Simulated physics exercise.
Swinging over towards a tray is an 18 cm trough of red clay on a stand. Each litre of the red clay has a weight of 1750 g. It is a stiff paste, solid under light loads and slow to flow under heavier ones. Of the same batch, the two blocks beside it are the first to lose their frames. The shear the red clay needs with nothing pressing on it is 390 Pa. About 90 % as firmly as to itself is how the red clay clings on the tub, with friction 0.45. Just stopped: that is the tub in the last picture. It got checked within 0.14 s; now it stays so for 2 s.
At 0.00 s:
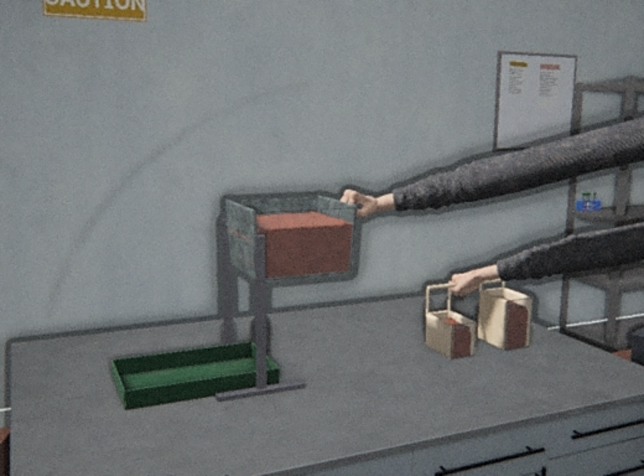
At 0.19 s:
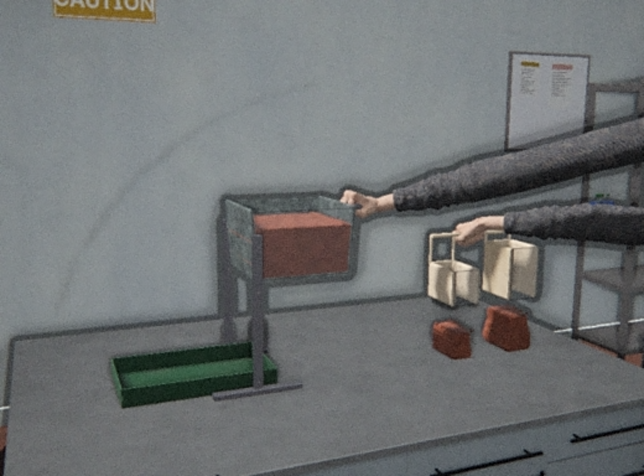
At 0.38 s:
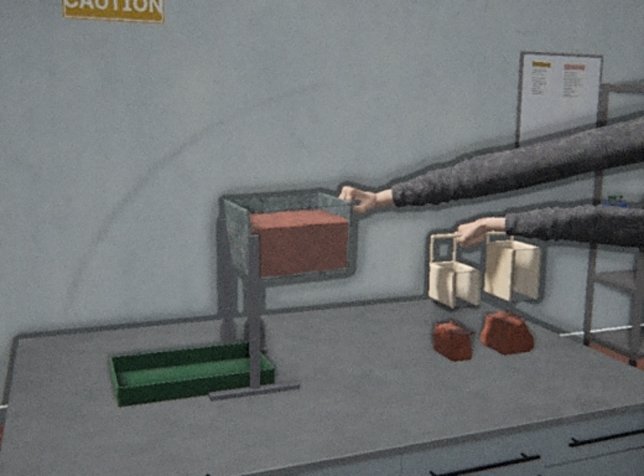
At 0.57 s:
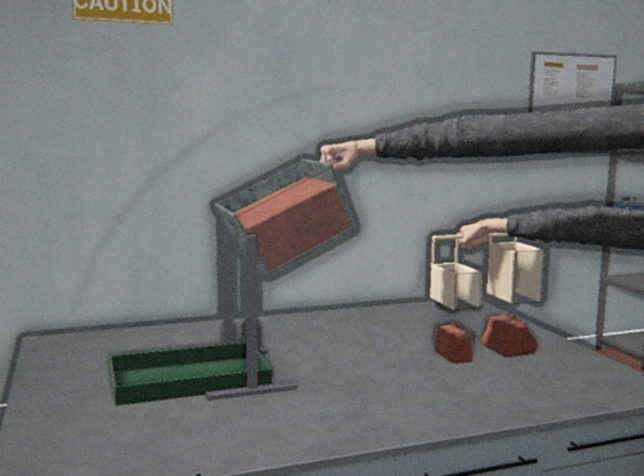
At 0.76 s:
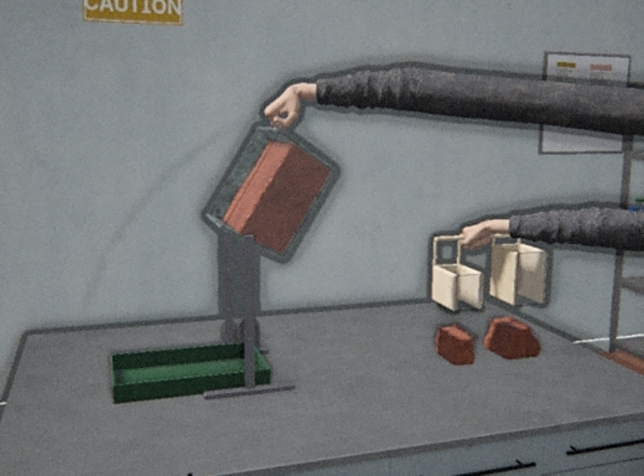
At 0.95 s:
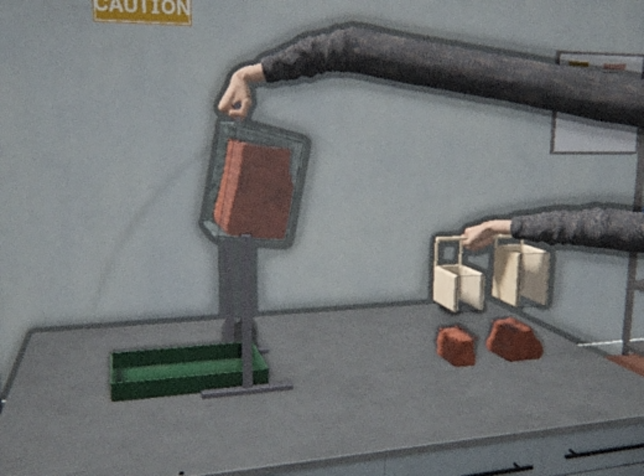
Hands lifting pale moulds off two red clay blocks, which sag slightly, then tilting a clay-filled trough leftward on its stand.
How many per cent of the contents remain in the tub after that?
51 %.
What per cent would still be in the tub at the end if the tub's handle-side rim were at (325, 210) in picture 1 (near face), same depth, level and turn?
The tub would end up holding some 80 % of it.
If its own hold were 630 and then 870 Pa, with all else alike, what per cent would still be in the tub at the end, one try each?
The answers, in order, are 65 % and 100 %.
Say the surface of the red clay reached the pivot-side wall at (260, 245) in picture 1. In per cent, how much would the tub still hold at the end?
Then roughly 70 %.
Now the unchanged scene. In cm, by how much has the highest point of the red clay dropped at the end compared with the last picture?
12 cm.
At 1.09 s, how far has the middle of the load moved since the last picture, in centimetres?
5 cm.
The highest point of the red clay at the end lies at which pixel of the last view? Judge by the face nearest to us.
Somewhere near (276, 190) in the last view.
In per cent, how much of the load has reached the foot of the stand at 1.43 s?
I reckon around 16 % of it.
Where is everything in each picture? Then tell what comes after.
Handle-side rim at (354, 207), tilt 0 degrees; highest point of the red clay at (275, 228); test blocks 8.6 cm, 13 cm high (left to right), in the first picture.
Handle-side rim at (353, 207), tilt 0 degrees; highest point of the red clay at (273, 228); test blocks 8.5 cm, 12 cm high (left to right), in the second picture.
Handle-side rim at (350, 204), tilt 2 degrees; highest point of the red clay at (344, 221); test blocks 8.5 cm, 10 cm high (left to right), in the third picture.
Handle-side rim at (330, 167), tilt 25 degrees; highest point of the red clay at (336, 186); test blocks 8.5 cm, 10.0 cm high (left to right), in the fourth picture.
Handle-side rim at (278, 132), tilt 59 degrees; highest point of the red clay at (296, 146); test blocks 8.5 cm, 9.9 cm high (left to right), in the fifth picture.
Handle-side rim at (235, 126), tilt 79 degrees; highest point of the red clay at (248, 144); test blocks 8.5 cm, 9.9 cm high (left to right), in the sixth picture.
By 1.09 s, the tub is at 80 degrees and holds 87 %.
By 1.26 s, the tub is at 80 degrees and holds 61 %.
By 1.43 s, the tub is at 80 degrees and holds 53 %.
By 1.60 s, the tub is at 80 degrees and holds 51 %.
By 2.95 s, at the end, the tub is at 80 degrees and holds 51 %.
